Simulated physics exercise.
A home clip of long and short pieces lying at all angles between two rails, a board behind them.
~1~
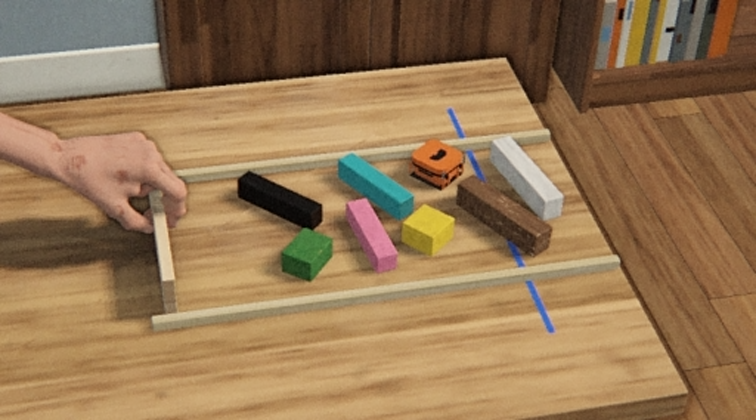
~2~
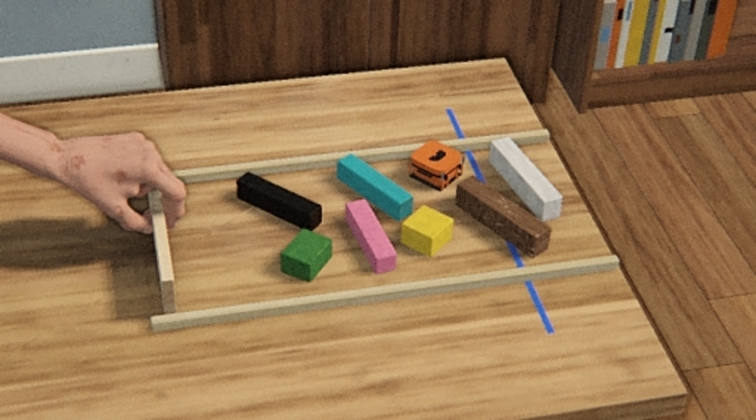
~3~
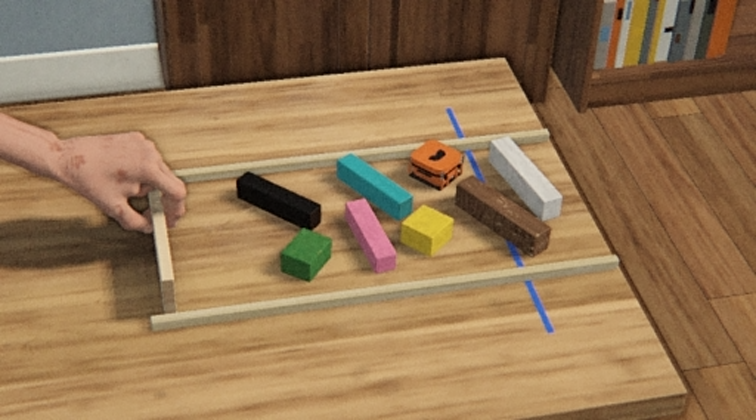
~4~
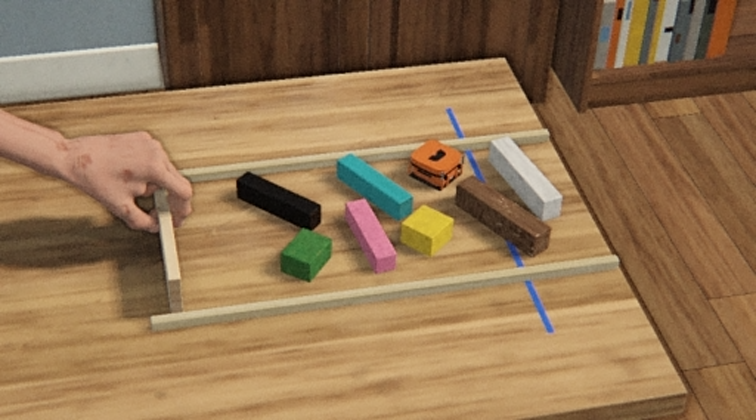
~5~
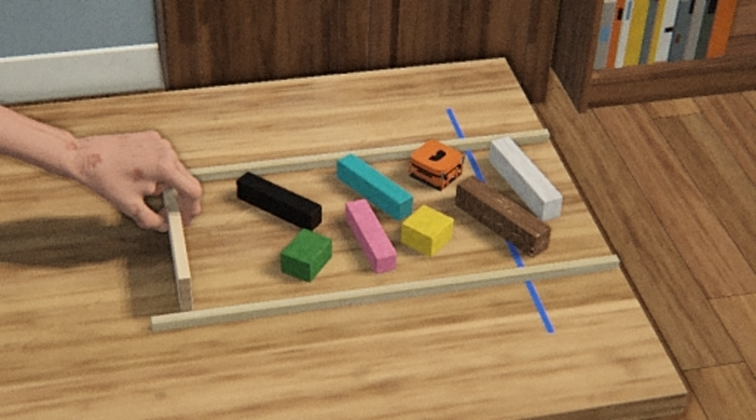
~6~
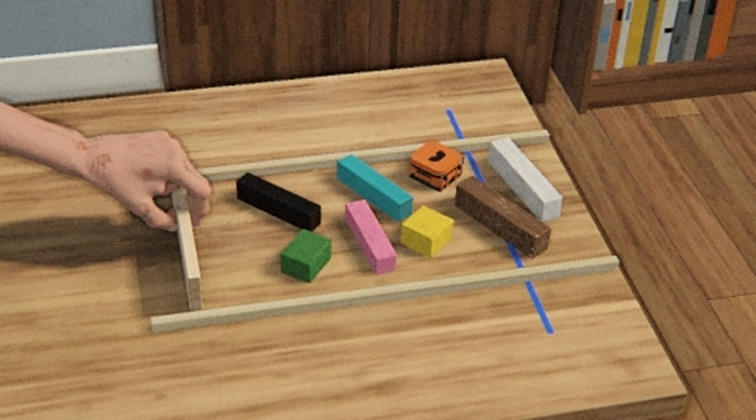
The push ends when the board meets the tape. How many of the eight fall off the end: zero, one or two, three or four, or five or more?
Outcome: The number that fall off is one or two.
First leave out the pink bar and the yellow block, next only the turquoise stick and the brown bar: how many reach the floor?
It would be 0 and 0.
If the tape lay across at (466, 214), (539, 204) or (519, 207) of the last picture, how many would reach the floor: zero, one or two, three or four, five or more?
The falls would be not one; 3 or 4; 3 or 4.
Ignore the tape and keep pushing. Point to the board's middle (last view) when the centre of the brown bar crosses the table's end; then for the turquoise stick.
For the brown bar at (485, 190), for the turquoise stick at (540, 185).
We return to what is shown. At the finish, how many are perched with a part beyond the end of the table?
It comes to 1.
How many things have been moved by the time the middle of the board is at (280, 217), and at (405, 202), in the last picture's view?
The counts are 2 and 7.
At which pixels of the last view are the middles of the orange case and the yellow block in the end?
About (534, 151), and the other about (571, 203).
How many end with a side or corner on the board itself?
That makes 2.
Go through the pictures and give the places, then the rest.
In the first picture, white bar (525, 178); brown bar (503, 215); orange case (437, 165); board (160, 230); tape (496, 209).
In the second picture, brown bar (502, 216); board (160, 231).
In the third picture, orange case (436, 165); black stick (279, 201).
In the fourth picture, white bar (524, 178); pink bar (370, 235).
In the fifth picture, brown bar (502, 216); green block (307, 256).
In the sixth picture, white bar (524, 179); brown bar (502, 217); orange case (436, 166); board (184, 228); tape (494, 210).
Soon after, none off yet; white bar at rest near (524, 179); brown bar at rest near (502, 217); orange case at rest near (436, 166).
After that, none off yet; white bar displaced a little near (547, 170); brown bar displaced a little near (556, 200); orange case displaced about its own width near (494, 155).
In the end, the number that fall off is one or two; gone, brown bar and white bar.
